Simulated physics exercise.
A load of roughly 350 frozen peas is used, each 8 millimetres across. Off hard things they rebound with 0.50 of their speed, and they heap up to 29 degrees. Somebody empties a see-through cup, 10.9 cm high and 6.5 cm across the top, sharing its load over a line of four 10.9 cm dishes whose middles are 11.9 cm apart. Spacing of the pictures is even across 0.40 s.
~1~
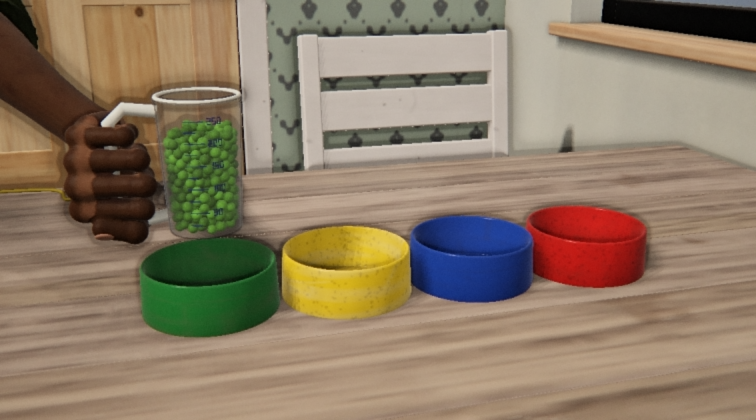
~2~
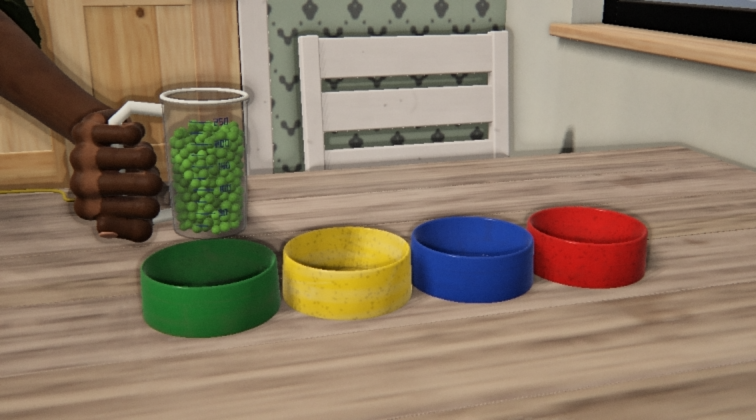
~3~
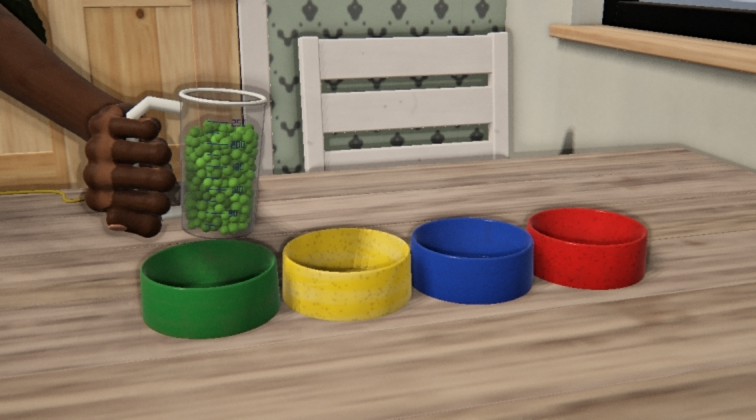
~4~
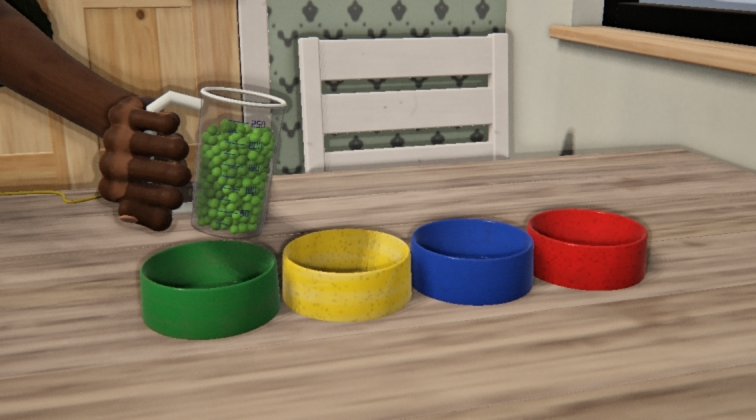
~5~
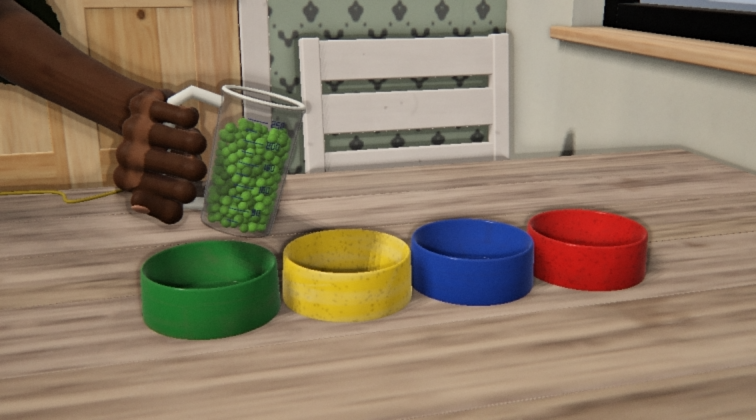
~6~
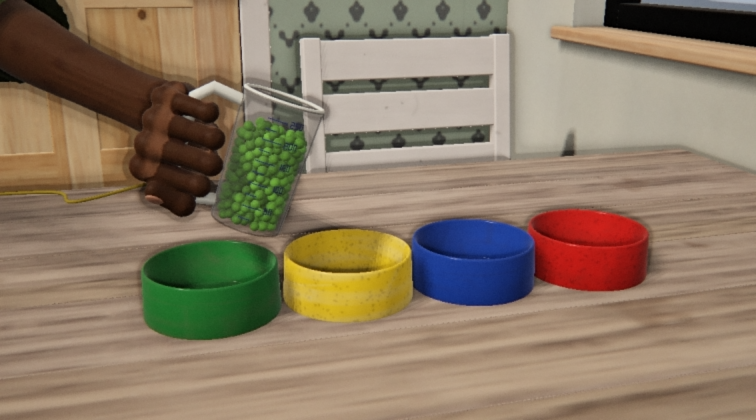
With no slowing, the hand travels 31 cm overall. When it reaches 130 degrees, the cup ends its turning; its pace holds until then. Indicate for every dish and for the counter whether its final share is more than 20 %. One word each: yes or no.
Red: Yes; blue: No; green: No; yellow: No; counter: No.
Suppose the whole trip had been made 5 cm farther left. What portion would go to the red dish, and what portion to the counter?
Shares - red 80 / counter 10.
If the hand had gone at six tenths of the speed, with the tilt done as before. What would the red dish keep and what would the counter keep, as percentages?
In that case: Red 0, and counter 0.
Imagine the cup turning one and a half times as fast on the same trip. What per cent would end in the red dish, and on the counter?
I'd expect red to end at 10 and the counter at 10.
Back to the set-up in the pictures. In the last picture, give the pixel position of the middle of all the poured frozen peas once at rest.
In the last view, approximately (596, 248).
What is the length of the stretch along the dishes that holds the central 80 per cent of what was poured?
6 cm, roughly.
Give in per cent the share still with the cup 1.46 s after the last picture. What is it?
That would be some 90 per cent.
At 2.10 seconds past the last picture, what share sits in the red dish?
So far, roughly 100 per cent.
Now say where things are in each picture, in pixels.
The first picture shows cup at (202, 163), tilt 0 degrees, lip at (239, 94), moved 0.0 cm; middle of the pieces at (206, 179); green dish at (209, 261); yellow dish at (346, 248); blue dish at (471, 236); red dish at (586, 224).
The second picture shows cup at (208, 163), tilt 2 degrees, lip at (246, 96), moved 0.4 cm; middle of the pieces at (211, 180).
The third picture shows cup at (221, 164), tilt 6 degrees, lip at (264, 99), moved 1.4 cm; middle of the pieces at (223, 180).
The fourth picture shows cup at (235, 163), tilt 10 degrees, lip at (284, 103), moved 2.6 cm; middle of the pieces at (236, 180).
The fifth picture shows cup at (250, 163), tilt 15 degrees, lip at (303, 107), moved 3.8 cm; middle of the pieces at (249, 179).
The sixth picture shows cup at (265, 162), tilt 20 degrees, lip at (322, 111), moved 4.9 cm; middle of the pieces at (263, 178); green dish at (211, 264); yellow dish at (348, 251); blue dish at (473, 239); red dish at (588, 228).
Then, 0.87 s after the last picture, tilt 71 degrees; cup holds 100 %.
Then, 1.46 s after the last picture, tilt 105 degrees; cup holds 90 %, red 10 %.
Then, 2.10 s after the last picture, tilt 130 degrees; cup holds 0 %, red 100 %.
In the end, red 100 %, blue 0 %, green 0 %, yellow 0 %, counter 0 %.
